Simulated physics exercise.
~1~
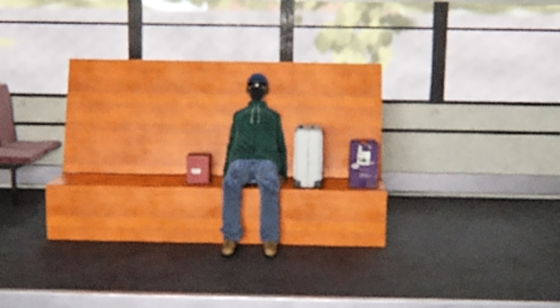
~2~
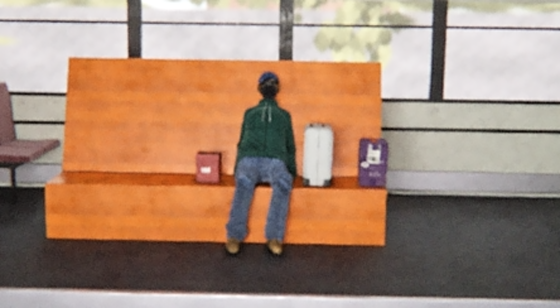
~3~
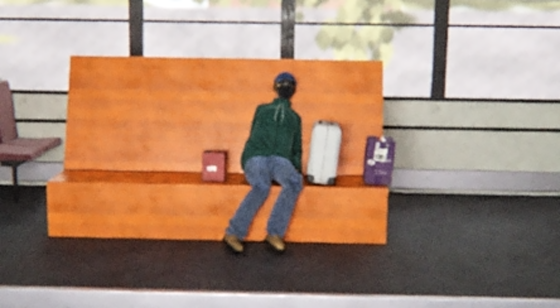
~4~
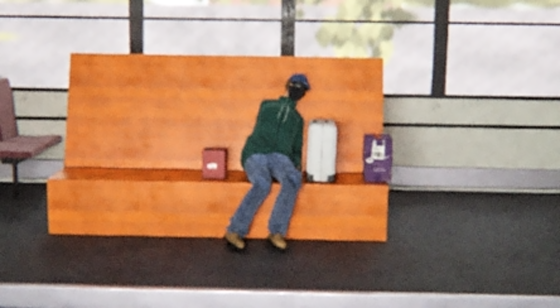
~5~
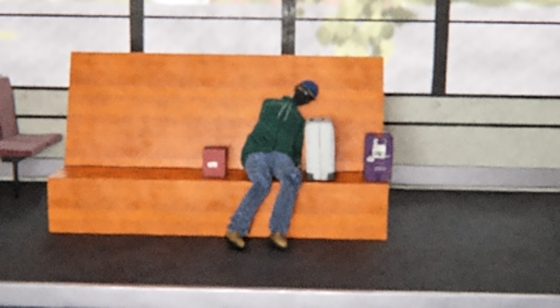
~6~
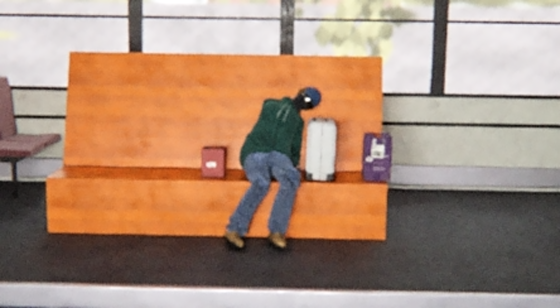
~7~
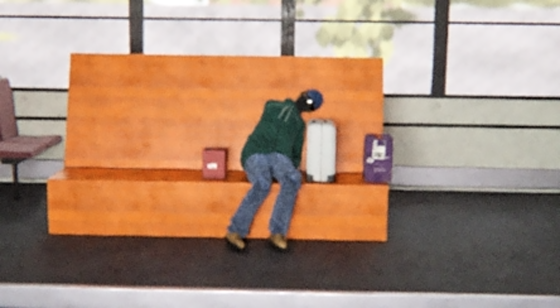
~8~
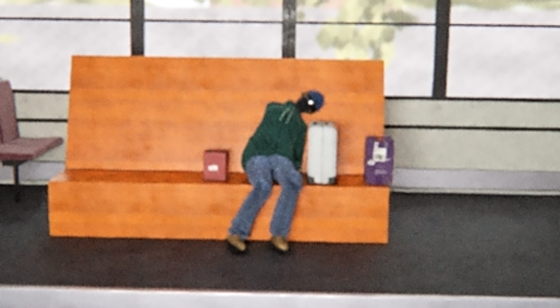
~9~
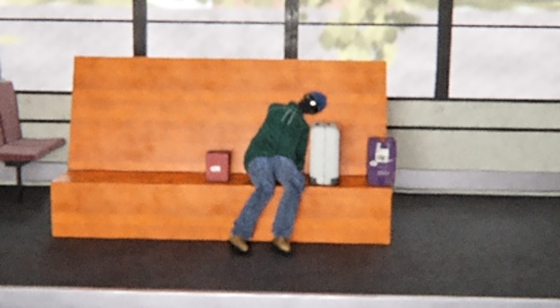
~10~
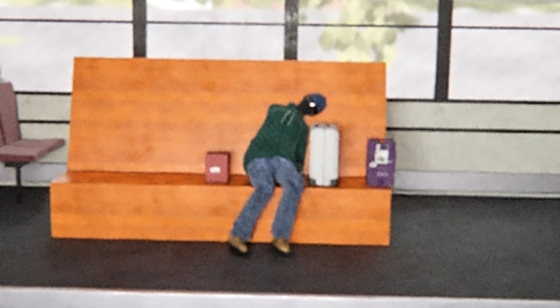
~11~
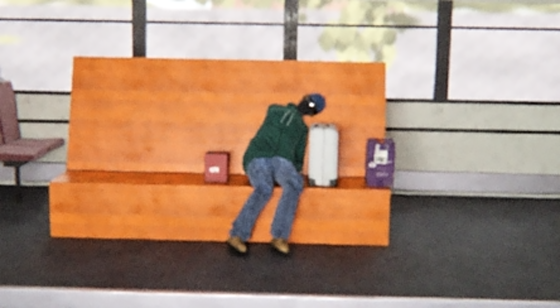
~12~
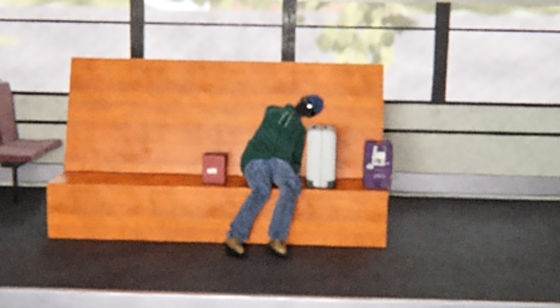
Person in green jacket and cap on orange bench slumping right toward white case, bags sliding slightly right, all staying on the seat.
